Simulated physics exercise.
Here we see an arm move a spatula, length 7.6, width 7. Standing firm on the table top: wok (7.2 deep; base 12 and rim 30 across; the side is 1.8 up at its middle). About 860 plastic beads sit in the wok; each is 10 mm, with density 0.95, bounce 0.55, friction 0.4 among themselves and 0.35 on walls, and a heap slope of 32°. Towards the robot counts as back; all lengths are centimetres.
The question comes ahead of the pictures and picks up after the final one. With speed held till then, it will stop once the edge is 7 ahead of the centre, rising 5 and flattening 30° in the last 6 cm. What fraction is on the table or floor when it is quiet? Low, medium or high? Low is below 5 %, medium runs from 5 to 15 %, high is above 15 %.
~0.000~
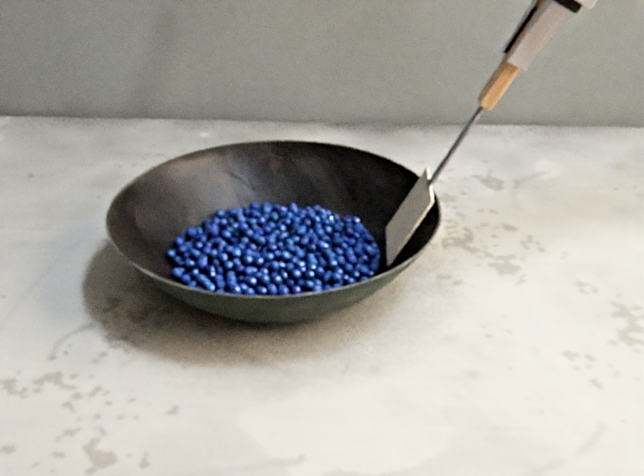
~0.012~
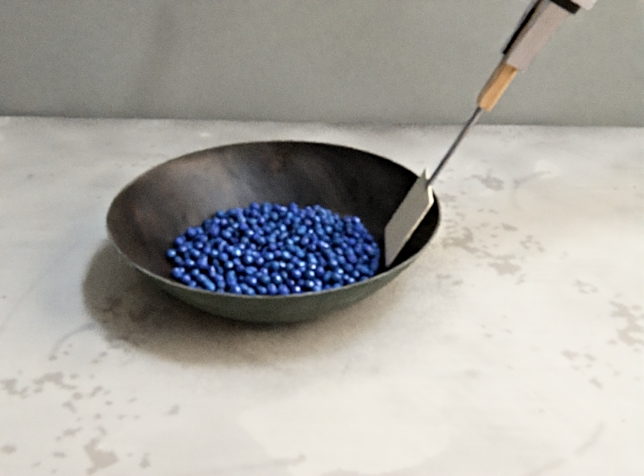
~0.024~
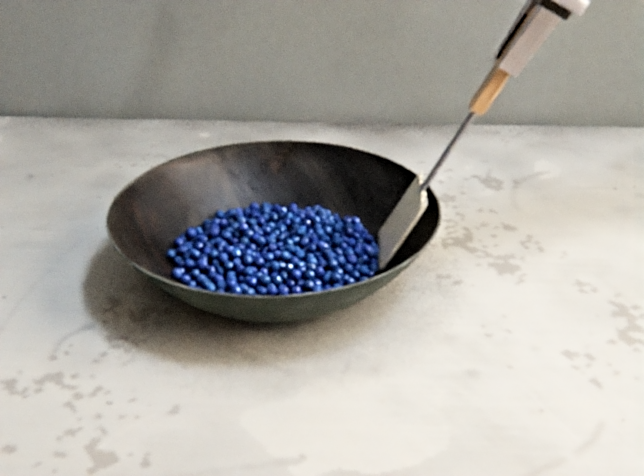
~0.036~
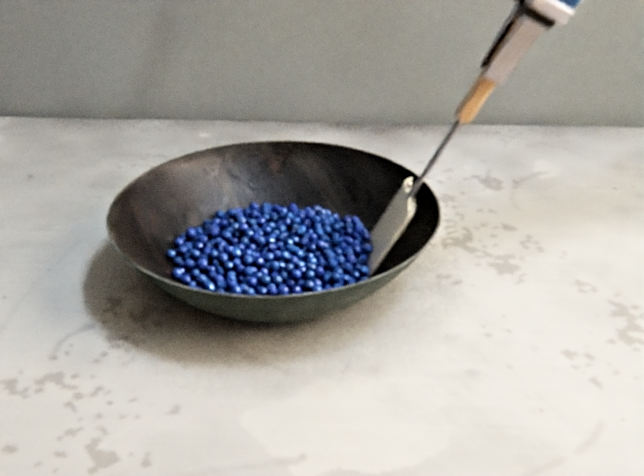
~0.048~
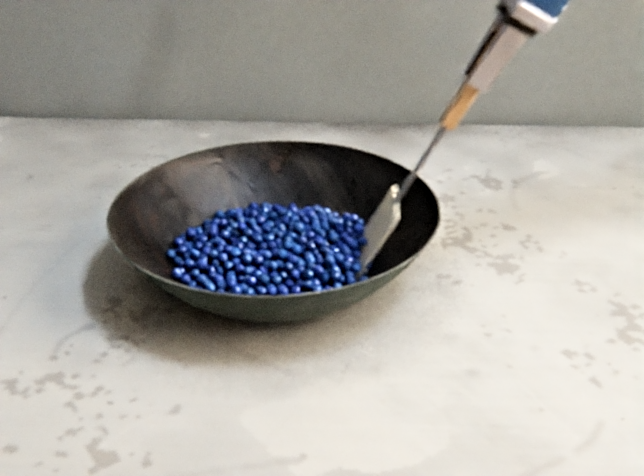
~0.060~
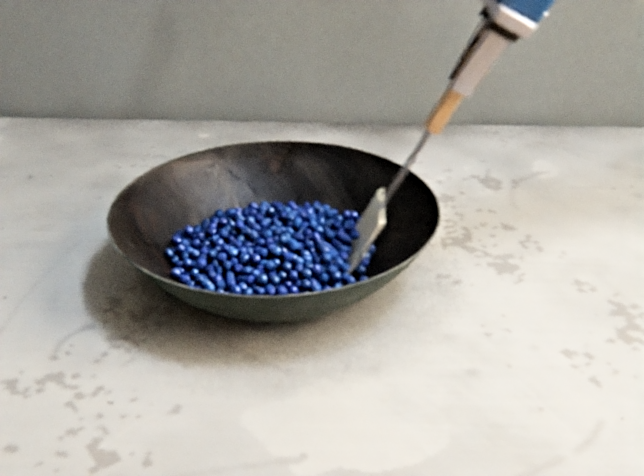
The share is medium, from 5 to 15 %.
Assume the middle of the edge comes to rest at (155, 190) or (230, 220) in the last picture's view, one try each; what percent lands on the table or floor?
I'd say some 25 per cent, then some 5 per cent.
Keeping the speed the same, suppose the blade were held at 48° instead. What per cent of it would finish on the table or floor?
Some 10 in a hundred.
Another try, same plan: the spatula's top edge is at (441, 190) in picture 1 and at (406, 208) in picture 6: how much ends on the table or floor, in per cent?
Near 0 in a hundred.
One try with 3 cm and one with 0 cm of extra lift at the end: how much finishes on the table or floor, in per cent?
Roughly 5 per cent, then 0 per cent.
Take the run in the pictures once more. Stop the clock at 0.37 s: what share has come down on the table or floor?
Share at that moment: About 2 %.
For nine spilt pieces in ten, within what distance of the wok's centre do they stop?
Roughly 65 cm.
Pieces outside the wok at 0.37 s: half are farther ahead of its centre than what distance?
The distance is about 24 cm.
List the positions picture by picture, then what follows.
In the first picture, spatula top edge at (430, 184), sloping 62°; upper third of the load around (281, 247), from x 170 to 375, top at y 205; 857 in the wok.
In the second picture, spatula top edge at (429, 184), sloping 62°; upper third of the load around (281, 247), from x 170 to 375, top at y 205.
In the third picture, spatula top edge at (423, 188), sloping 62°; upper third of the load around (281, 247), from x 170 to 375, top at y 205.
In the fourth picture, spatula top edge at (410, 195), sloping 62°; upper third of the load around (281, 247), from x 170 to 370, top at y 205.
In the fifth picture, spatula top edge at (396, 201), sloping 62°; upper third of the load around (283, 245), from x 170 to 370, top at y 205.
In the sixth picture, spatula top edge at (382, 205), sloping 62°; upper third of the load around (283, 242), from x 170 to 370, top at y 205; 857 in the wok.
By 0.10 s, sloping 62°, highest piece 6 above the table; 857 in the wok.
By 0.14 s, sloping 54°, highest piece 9 above the table; 857 in the wok.
By 0.37 s, sloping 32°, highest piece 8 above the table; 779 in the wok, 24 on the table or floor, 54 on the blade or in flight.
By 1.42 s, sloping 32°, highest piece 6 above the table; 779 in the wok, 78 on the table or floor.
Final count, 779 in the wok, 78 on the table or floor. That is 9 % on the table or floor.
